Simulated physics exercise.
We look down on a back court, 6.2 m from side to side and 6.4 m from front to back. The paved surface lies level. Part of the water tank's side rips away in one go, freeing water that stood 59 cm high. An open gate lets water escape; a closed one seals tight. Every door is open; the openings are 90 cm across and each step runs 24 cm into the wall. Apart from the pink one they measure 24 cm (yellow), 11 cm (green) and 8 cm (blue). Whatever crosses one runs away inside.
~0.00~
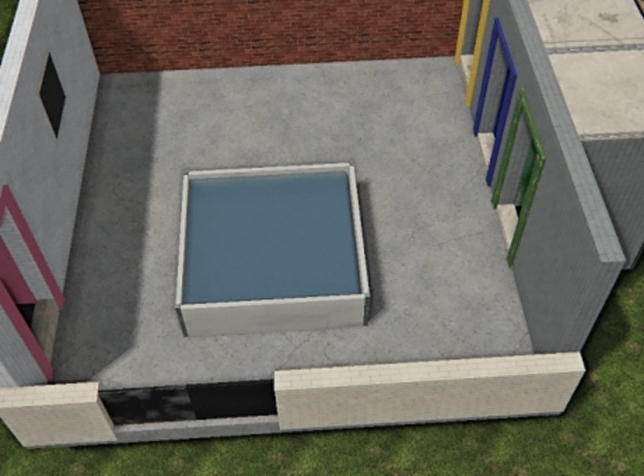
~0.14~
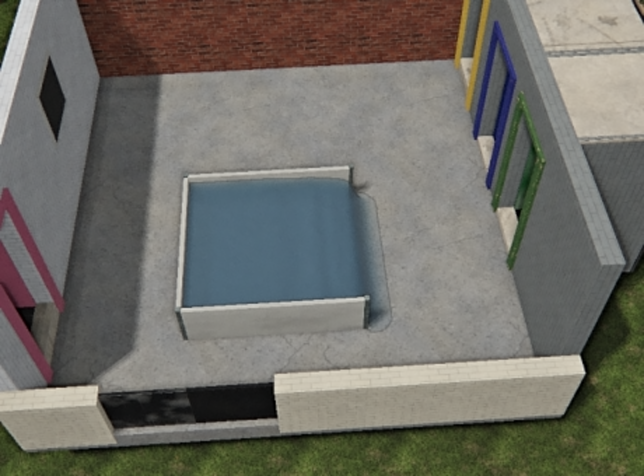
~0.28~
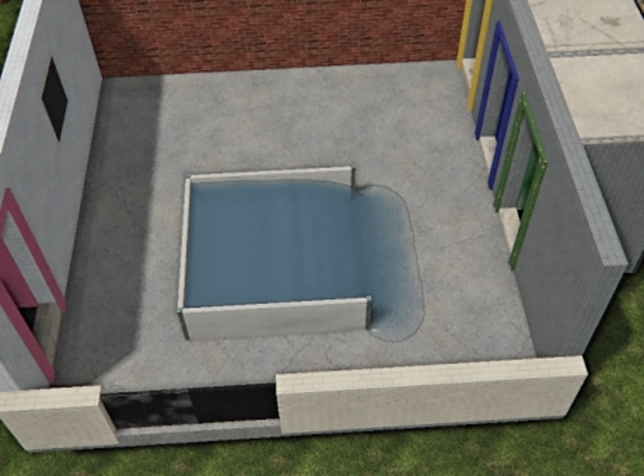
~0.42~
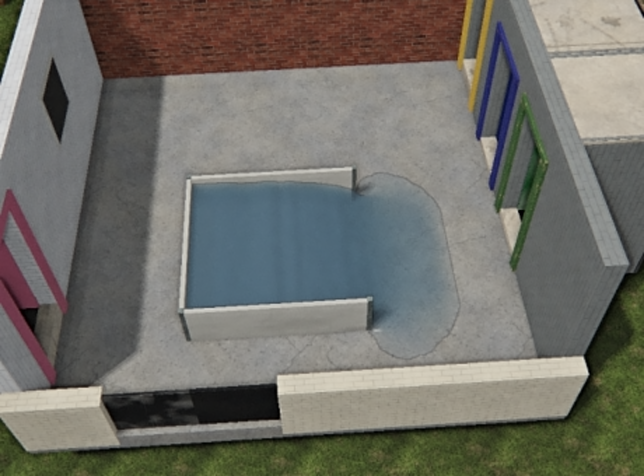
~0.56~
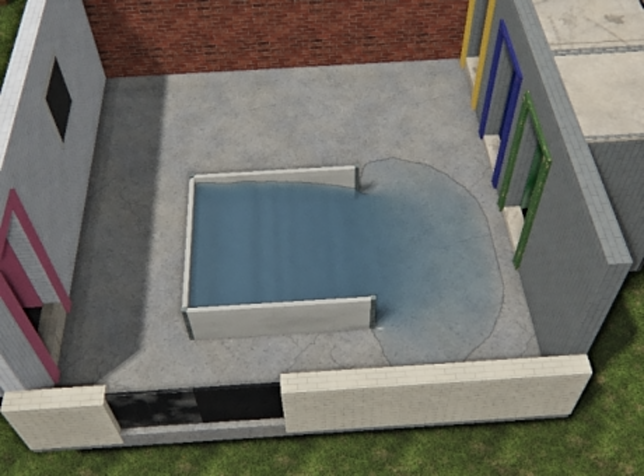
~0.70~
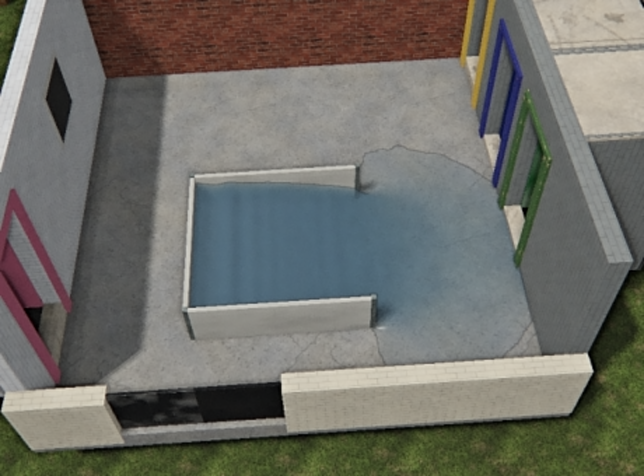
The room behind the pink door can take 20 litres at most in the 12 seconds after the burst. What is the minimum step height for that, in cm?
About 10.5 cm.
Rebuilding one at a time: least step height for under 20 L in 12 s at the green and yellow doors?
Roughly 34 cm at green and 10.5 cm at yellow.
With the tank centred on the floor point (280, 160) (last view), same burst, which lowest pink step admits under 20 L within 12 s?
Some 7.5 cm.
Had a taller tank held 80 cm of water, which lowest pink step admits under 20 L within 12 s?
About 16 cm.
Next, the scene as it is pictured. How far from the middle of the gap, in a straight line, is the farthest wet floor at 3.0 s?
Roughly 4.6 m.
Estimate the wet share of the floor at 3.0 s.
About 35 per cent.
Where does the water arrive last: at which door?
The pink one.
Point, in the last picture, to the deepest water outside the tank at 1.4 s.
Near (514, 270).
After 1.4 s water covers 25 % of the floor, deepest (36 cm) near (514, 270); it has not reached the pink door.
After 3.0 s water covers 35 % of the floor, deepest (32 cm) near (546, 388); it has not reached the pink door.
After 12.0 s water covers 100 % of the floor, deepest (11 cm) near (263, 86); 5 cm at the pink door, 0 litres in over its 26 cm step.
At the pink door as built, the water arrived by 4.4 s and peaked near 15 cm at 4.8 s.
Run again over the same 12 s with other heights there, 30 litres in over 9.5 cm, 8 litres over 13 cm. The limit of 20 litres is kept from about 10.5 cm up.
